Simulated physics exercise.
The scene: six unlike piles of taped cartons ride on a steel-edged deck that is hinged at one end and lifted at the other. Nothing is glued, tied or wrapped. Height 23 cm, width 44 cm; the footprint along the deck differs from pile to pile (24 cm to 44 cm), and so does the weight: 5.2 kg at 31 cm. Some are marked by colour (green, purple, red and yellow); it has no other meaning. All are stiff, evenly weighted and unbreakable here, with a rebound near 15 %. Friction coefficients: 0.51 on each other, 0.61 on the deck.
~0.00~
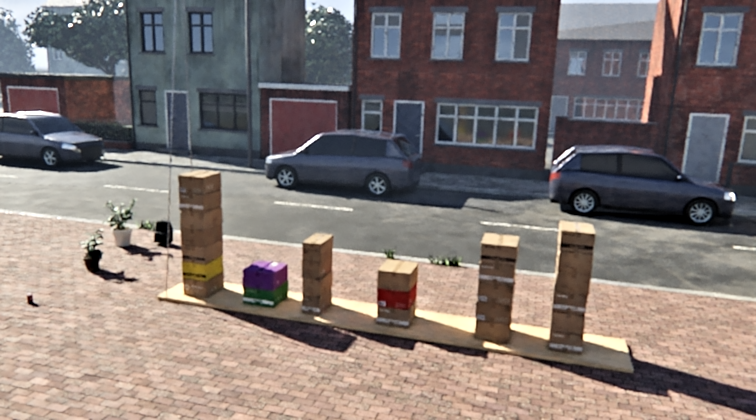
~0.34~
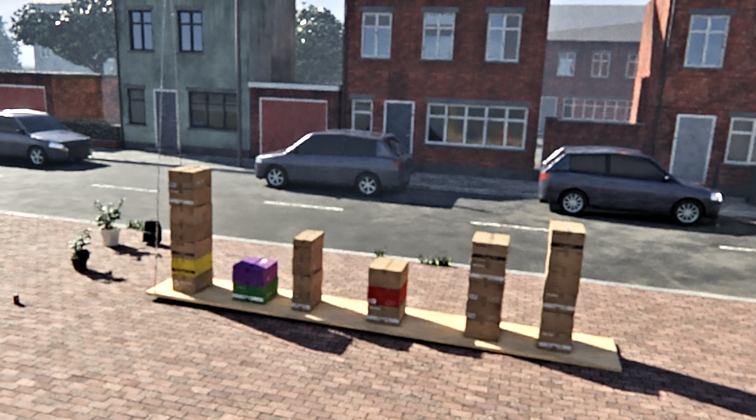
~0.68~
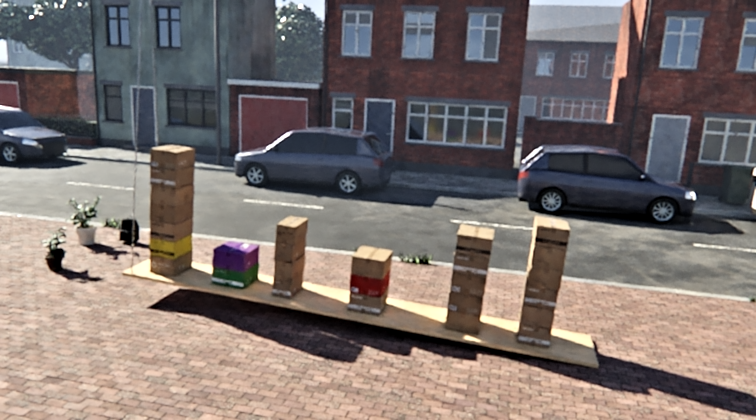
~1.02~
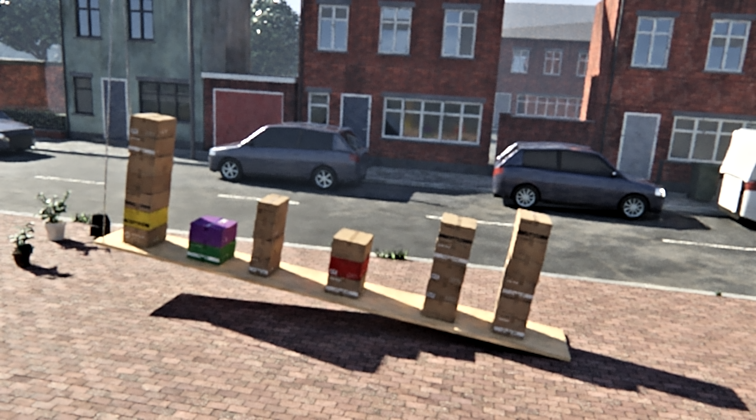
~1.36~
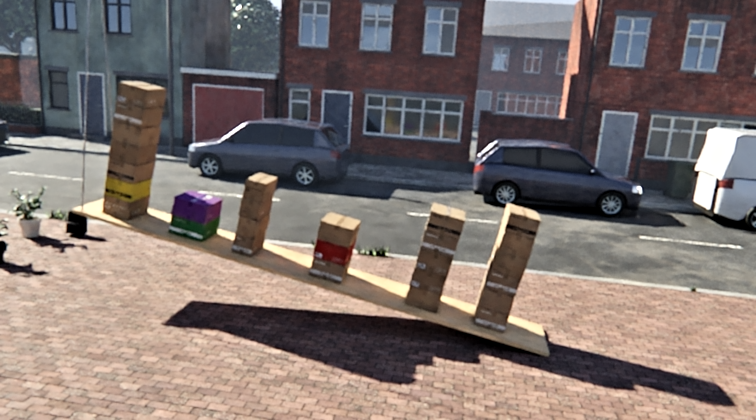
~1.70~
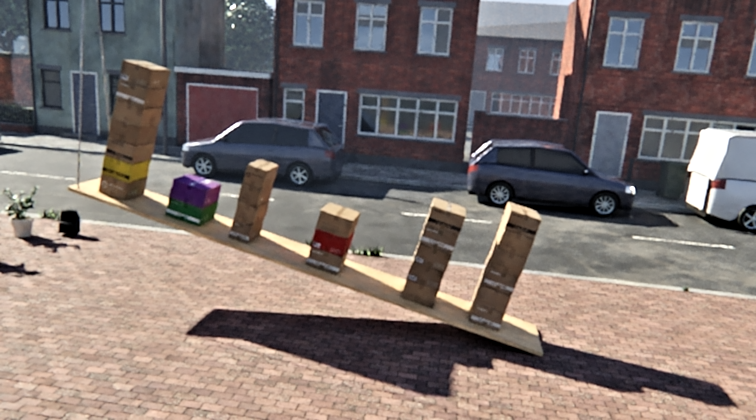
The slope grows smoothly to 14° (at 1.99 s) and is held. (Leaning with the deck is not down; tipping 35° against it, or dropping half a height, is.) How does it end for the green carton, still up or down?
The green carton holds its level.
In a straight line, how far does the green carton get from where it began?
Some 105 cm.
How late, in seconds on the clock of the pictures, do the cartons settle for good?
Near 6.0 s.
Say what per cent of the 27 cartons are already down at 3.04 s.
40 per cent by then.
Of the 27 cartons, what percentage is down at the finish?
About 95 per cent.
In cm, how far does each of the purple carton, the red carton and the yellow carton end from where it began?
Moved: Purple 110, red 80, yellow 120.
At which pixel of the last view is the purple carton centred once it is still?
At about (223, 198).
After 2.48 s, slope 14°; none of the 27 cartons down, 17 disturbed; green carton unmoved; yellow carton leaning 28°.
After 3.04 s, slope 14°; 11 of the 27 cartons down; green carton unmoved; yellow carton on its side.
After 4.32 s, slope 14°; 25 of the 27 cartons down; green carton shifted 19 mm; yellow carton on its side.
At rest (6.2 s), slope 14°; 25 of the 27 cartons down; green carton shifted 19 mm; red carton on its side; yellow carton on its side. As the last picture would show them, middles, green carton near (195, 203), red carton near (379, 265).
